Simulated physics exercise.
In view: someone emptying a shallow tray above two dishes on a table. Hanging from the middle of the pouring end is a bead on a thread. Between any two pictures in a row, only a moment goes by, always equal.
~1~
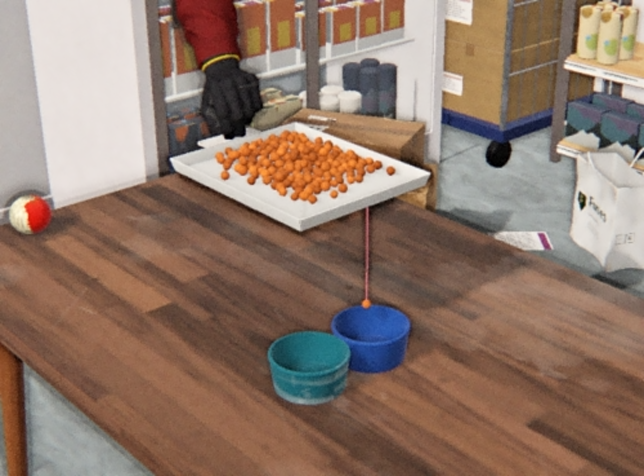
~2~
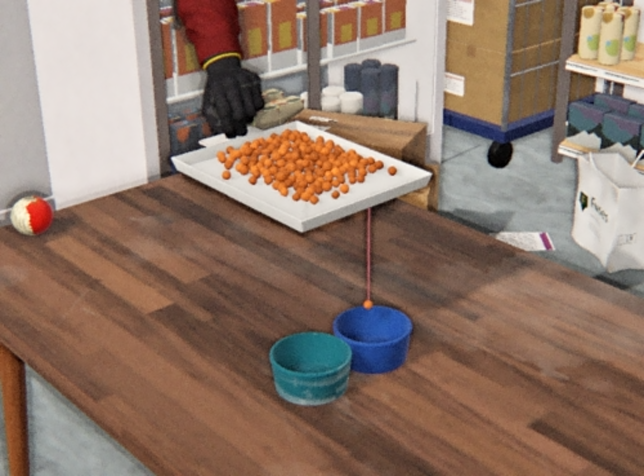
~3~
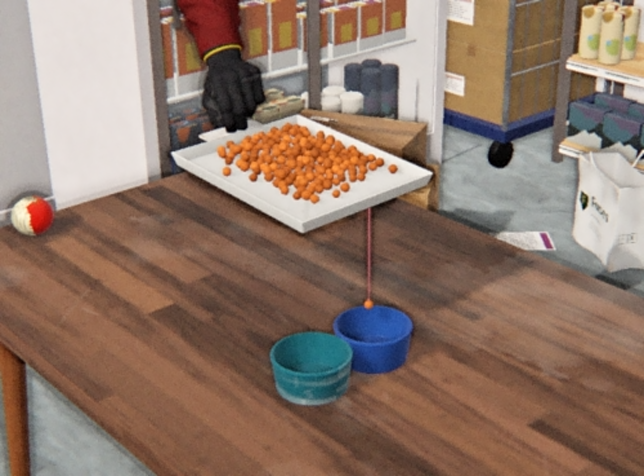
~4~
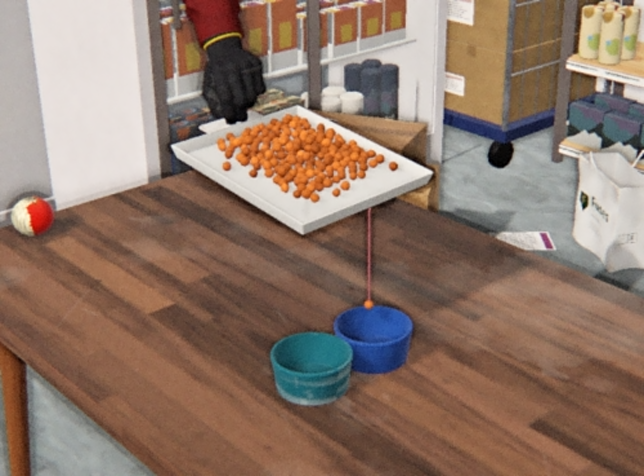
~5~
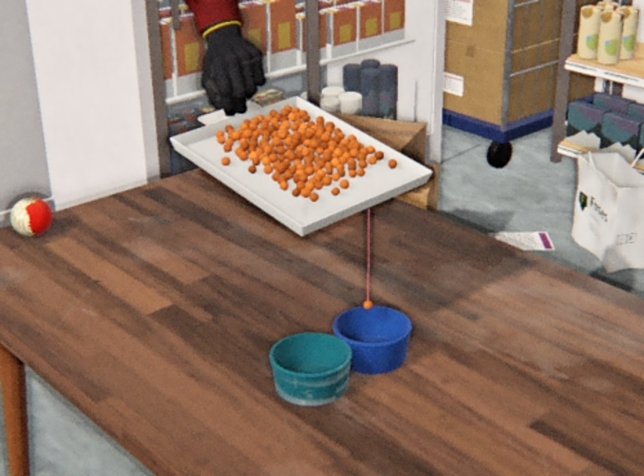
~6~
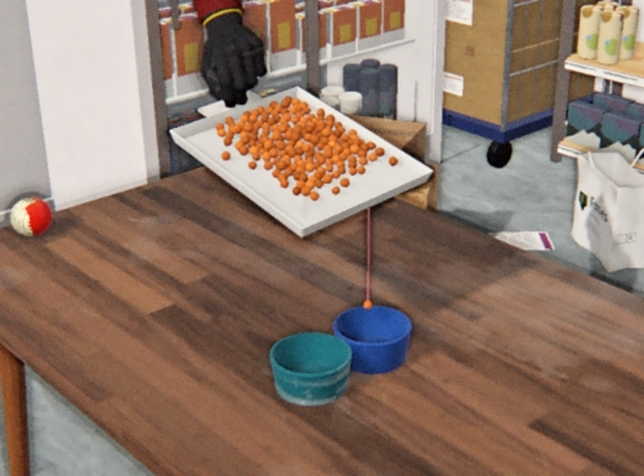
A gloved hand gradually raises the back of a white tray of orange pieces.
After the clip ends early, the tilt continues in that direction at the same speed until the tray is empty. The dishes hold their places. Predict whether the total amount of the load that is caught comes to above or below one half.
The total caught comes to above one half.
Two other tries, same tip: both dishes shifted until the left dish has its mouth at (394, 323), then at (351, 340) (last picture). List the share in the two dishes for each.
In the first position around 10 percent, in the second around 50 percent.
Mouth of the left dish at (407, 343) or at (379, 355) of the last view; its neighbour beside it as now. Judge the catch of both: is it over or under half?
Result, first setup: A minority share; second setup: A minority share.
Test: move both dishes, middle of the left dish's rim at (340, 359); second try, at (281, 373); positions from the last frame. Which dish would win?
In the first try it's the one on the left, and in the second it's the one on the right.
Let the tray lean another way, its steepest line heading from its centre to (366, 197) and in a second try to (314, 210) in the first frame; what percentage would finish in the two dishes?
First case: 10 %; second case: 80 %.
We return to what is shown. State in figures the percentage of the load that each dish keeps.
Split in per cent - left dish 50, right dish 20.
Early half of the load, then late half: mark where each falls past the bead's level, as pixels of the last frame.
Close to (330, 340), then close to (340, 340).
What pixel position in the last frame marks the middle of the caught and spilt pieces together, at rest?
About (326, 377).
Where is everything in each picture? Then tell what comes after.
In the first frame, corners of the pouring end at (301, 218) and (425, 173), level; middle of the load at (294, 161), coated peanuts; left dish at (335, 381); right dish at (397, 351); bead on its thread at (367, 304).
In the second frame, corners of the pouring end at (302, 219) and (426, 174), level; middle of the load at (296, 161).
In the third frame, corners of the pouring end at (303, 220) and (427, 173), tipped barely, lowest at the left corner; middle of the load at (296, 157).
In the fourth frame, corners of the pouring end at (303, 222) and (428, 172), tipped a little, lowest at the left corner; middle of the load at (296, 151).
In the fifth frame, corners of the pouring end at (302, 224) and (427, 171), tipped a little, lowest at the left corner; middle of the load at (300, 151).
In the sixth frame, corners of the pouring end at (303, 225) and (427, 170), tipped a little, lowest at the left corner; middle of the load at (301, 146); left dish at (337, 382); right dish at (398, 352).
Soon, tray tipped steeply; nearly all on the tray; a stray few in the left dish; a stray few outside both; a small part in the air.
A while on, tray tipped right over; a small part on the tray; about a third in the left dish; a small part in the right dish; about a quarter outside both; about a quarter in the air.
Towards the end, tray tipped past a quarter turn; about half in the left dish; about a quarter in the right dish; about a quarter outside both.
Finally, tray tipped past a quarter turn; about half in the left dish; about a quarter in the right dish; about a quarter outside both.
